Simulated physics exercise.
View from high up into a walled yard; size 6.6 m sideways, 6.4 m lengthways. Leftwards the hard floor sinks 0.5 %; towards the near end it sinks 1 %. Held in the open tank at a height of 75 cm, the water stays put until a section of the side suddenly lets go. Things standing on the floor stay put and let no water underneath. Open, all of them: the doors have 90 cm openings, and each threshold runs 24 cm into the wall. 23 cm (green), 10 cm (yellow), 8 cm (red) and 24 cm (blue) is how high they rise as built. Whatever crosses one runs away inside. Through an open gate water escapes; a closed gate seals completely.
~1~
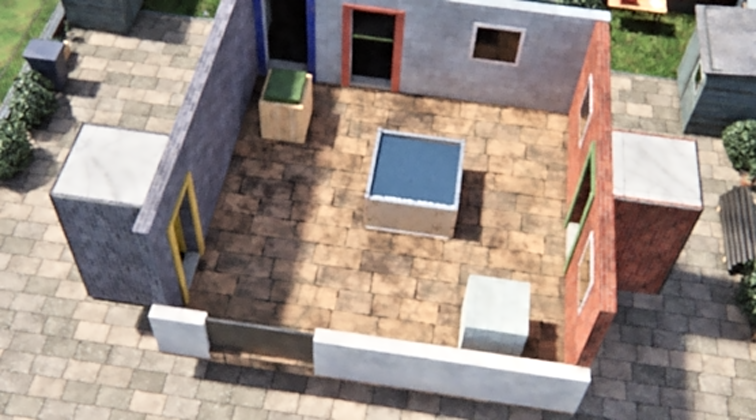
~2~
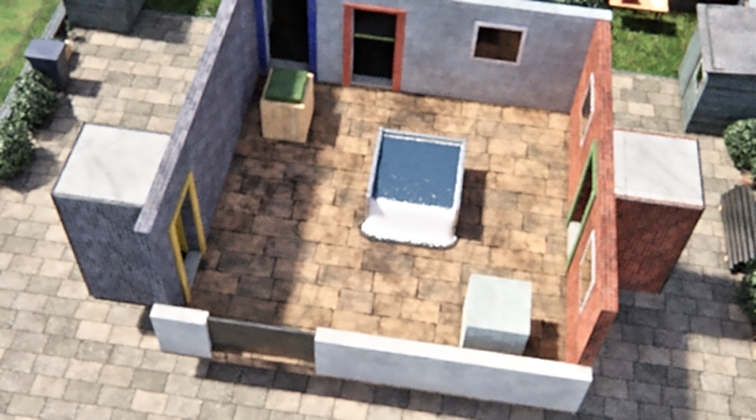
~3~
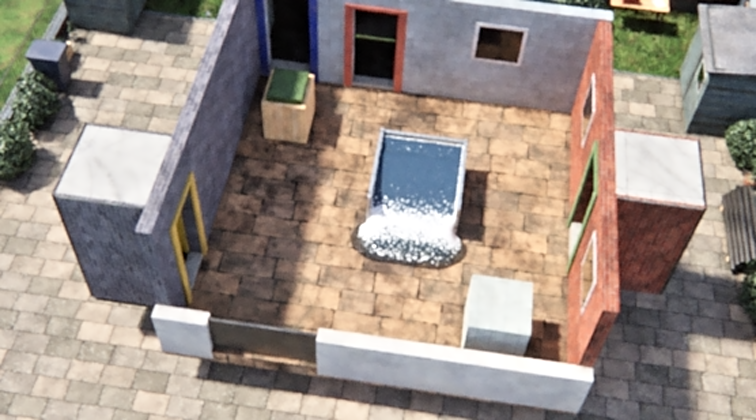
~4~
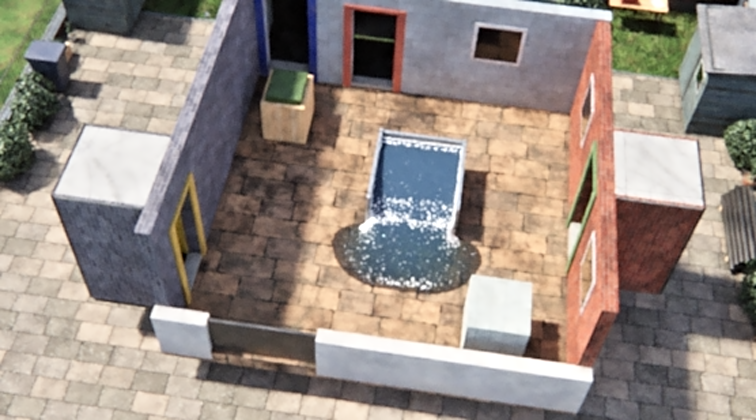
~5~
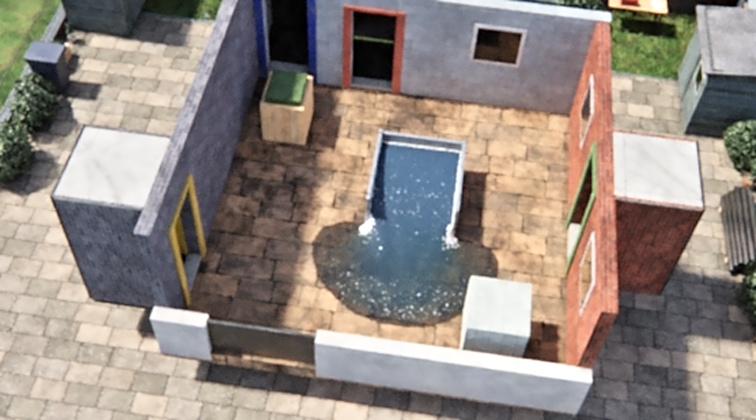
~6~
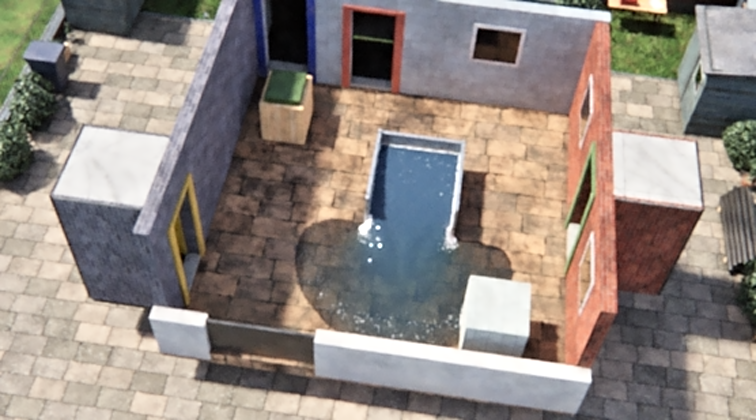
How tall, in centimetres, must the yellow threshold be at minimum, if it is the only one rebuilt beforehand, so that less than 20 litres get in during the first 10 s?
It needs to be at least 14.5 cm tall.
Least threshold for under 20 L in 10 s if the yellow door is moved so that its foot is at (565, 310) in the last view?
It needs roughly 10.5 cm.
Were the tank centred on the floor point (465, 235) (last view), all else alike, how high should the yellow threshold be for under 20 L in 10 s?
It should be around 16 cm high.
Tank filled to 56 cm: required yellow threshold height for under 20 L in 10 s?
Roughly 10.5 centimetres.
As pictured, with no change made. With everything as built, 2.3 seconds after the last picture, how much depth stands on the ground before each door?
In cm - green: 3, yellow: 18, red: 0, blue: 0.
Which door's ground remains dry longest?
The answer is the red door.
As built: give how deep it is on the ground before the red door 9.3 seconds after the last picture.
Lab note: Depth approx. 6.0 cm.
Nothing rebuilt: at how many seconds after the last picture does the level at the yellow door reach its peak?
Around 2.6 seconds.
Then, 0.7 s after the last picture water covers 30 % of the floor, deepest (40 cm) near (429, 371); it has not reached the yellow door.
Then, 2.3 s after the last picture water covers 40 % of the floor, deepest (31 cm) near (177, 335); 18 cm at the yellow door, 4 litres in over its 10 cm threshold.
Then, 9.3 s after the last picture water covers 100 % of the floor, deepest (8 cm) near (177, 335); 7 cm at the yellow door, 68 litres in over its 10 cm threshold.
At the yellow door as built, the water peaked near 18 cm, 2.5 s after the last picture.
Run again over the same 10 s with other heights there, 36 litres in over 12.5 cm, 7 litres over 17 cm. The limit of 20 litres is kept from about 14.5 cm up.
